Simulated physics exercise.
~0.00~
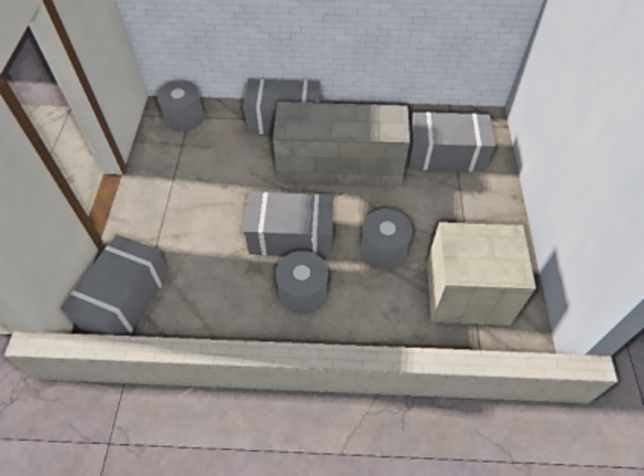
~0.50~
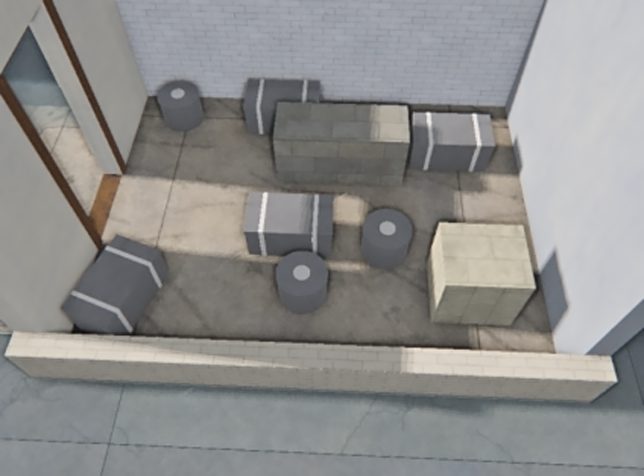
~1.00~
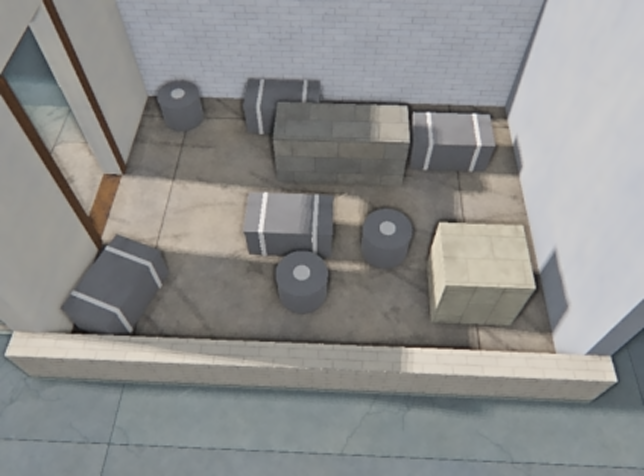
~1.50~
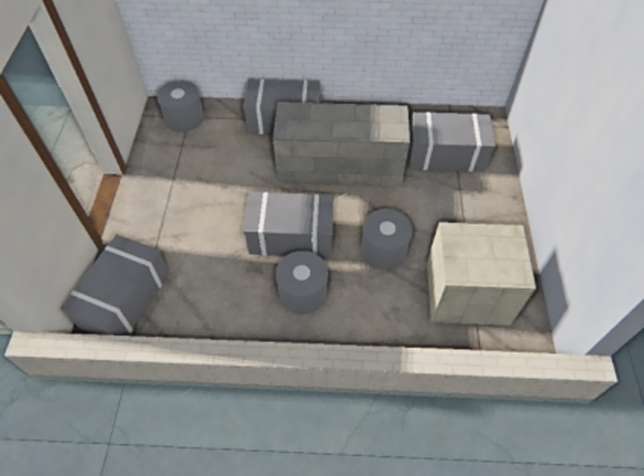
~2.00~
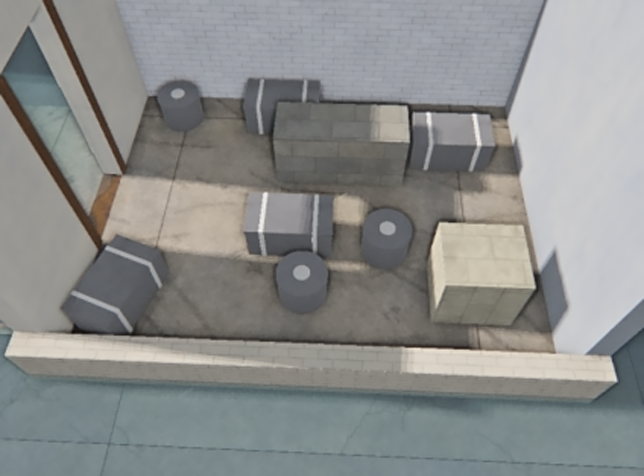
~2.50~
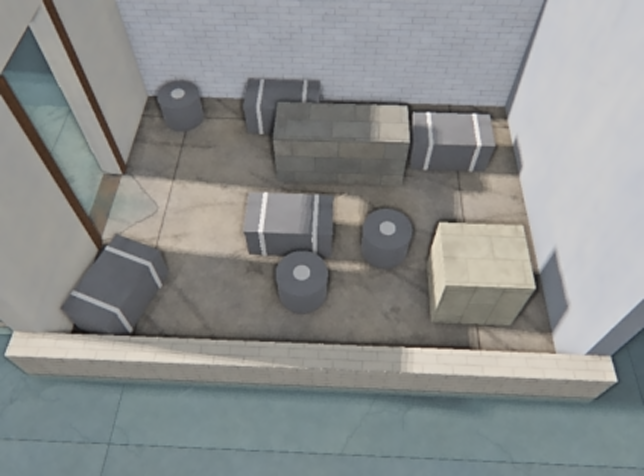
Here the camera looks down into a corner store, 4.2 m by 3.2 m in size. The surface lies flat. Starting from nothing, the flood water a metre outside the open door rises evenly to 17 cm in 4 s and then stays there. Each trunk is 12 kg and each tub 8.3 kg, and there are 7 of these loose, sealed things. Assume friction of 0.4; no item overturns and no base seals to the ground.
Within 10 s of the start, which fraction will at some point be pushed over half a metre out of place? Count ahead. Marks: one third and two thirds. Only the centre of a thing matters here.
It's going to be a fair part, a third to two thirds.
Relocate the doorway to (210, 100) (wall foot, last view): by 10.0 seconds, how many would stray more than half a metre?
The answer would then be 4.
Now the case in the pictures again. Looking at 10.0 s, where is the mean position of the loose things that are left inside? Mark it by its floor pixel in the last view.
The centre sits near (327, 200).
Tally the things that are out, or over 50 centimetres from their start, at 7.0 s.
0.
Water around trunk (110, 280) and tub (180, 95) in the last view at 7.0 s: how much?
I'd put it at 3 cm and 3 cm respectively.
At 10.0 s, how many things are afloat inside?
4 at that moment.
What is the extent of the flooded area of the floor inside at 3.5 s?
About 2.0 m2 is covered.
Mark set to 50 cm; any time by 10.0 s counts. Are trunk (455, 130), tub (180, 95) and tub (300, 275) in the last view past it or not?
Order as asked - a smaller shift, a smaller shift, a bigger shift.
After 3.5 s 0 of 7 are over 50 cm from their spots; 0 afloat.
After 4.5 s 0 of 7 are over 50 cm from their spots; 0 afloat.
After 7.0 s 0 of 7 are over 50 cm from their spots; 1 afloat.
After 10.0 s 3 of 7 are over 50 cm from their spots, and 3 have been at some point; 4 afloat.
